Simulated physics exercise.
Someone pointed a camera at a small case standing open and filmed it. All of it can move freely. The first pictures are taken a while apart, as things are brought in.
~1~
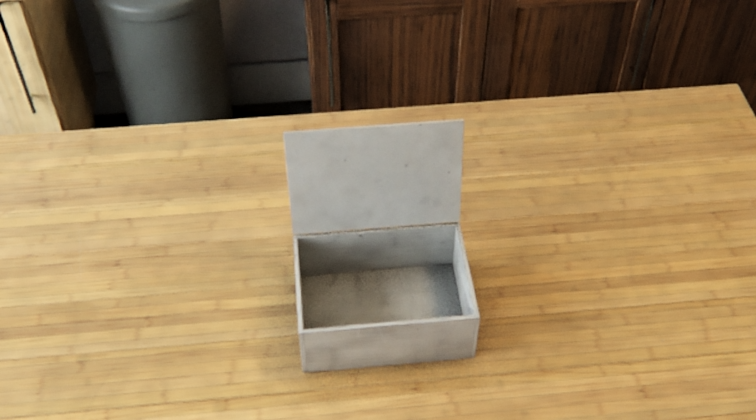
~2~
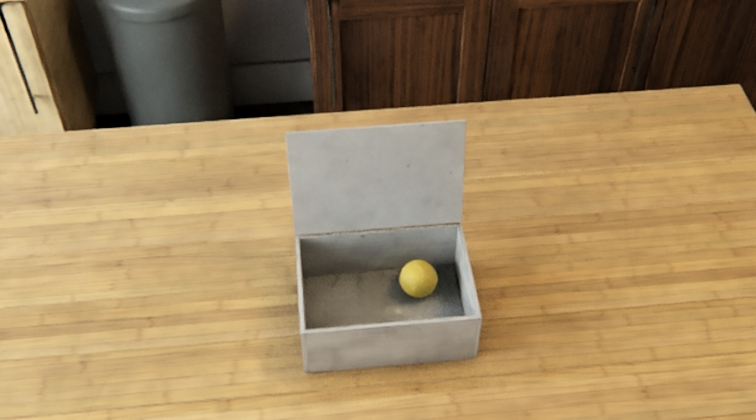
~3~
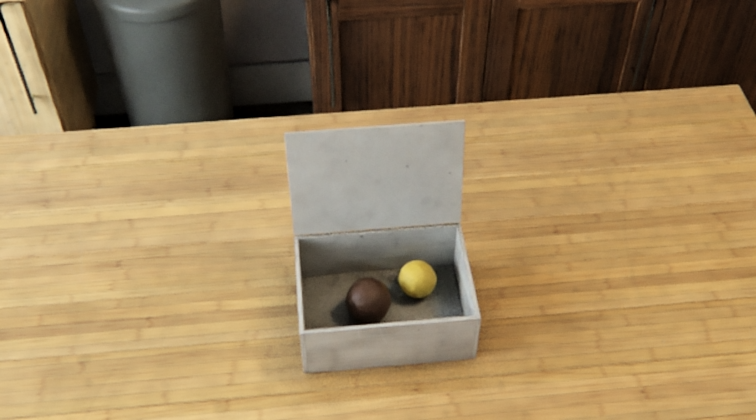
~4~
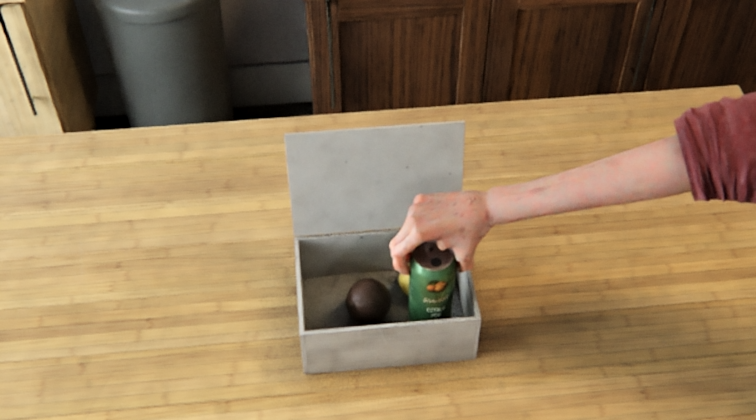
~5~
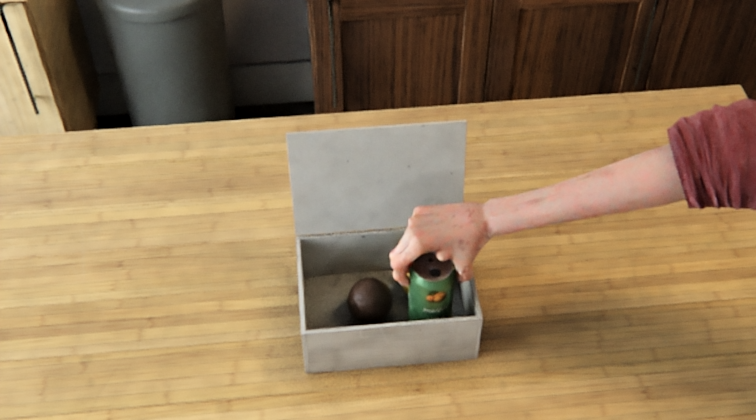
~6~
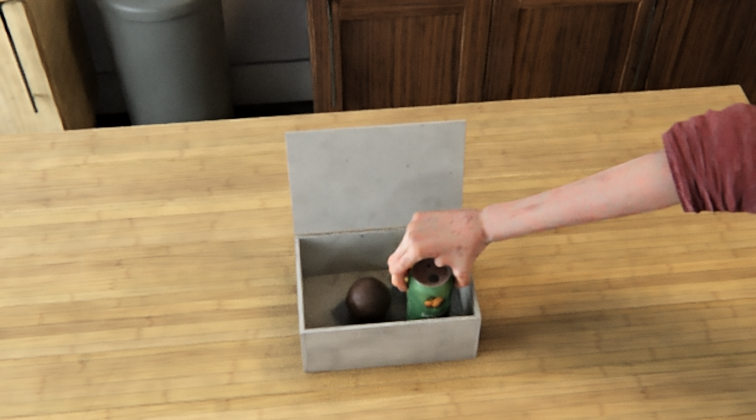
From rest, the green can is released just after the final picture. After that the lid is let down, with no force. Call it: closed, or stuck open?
Stuck open.
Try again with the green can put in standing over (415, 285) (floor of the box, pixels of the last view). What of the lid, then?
Note: It lowers fully.
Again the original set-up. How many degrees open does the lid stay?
Angle: About 30°.
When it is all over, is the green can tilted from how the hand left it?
The green can keeps its pose.
Then, 1.10 s on from there, lid starting down.
Then, 1.40 s on from there, lid 74° above the rim.
Then, 1.60 s on from there, lid 56° above the rim.
Then, 1.80 s on from there, lid 31° above the rim.
In the end, lid 30° above the rim; all 3 unmoved. At the end, from the last picture's camera, green can near (429, 304).
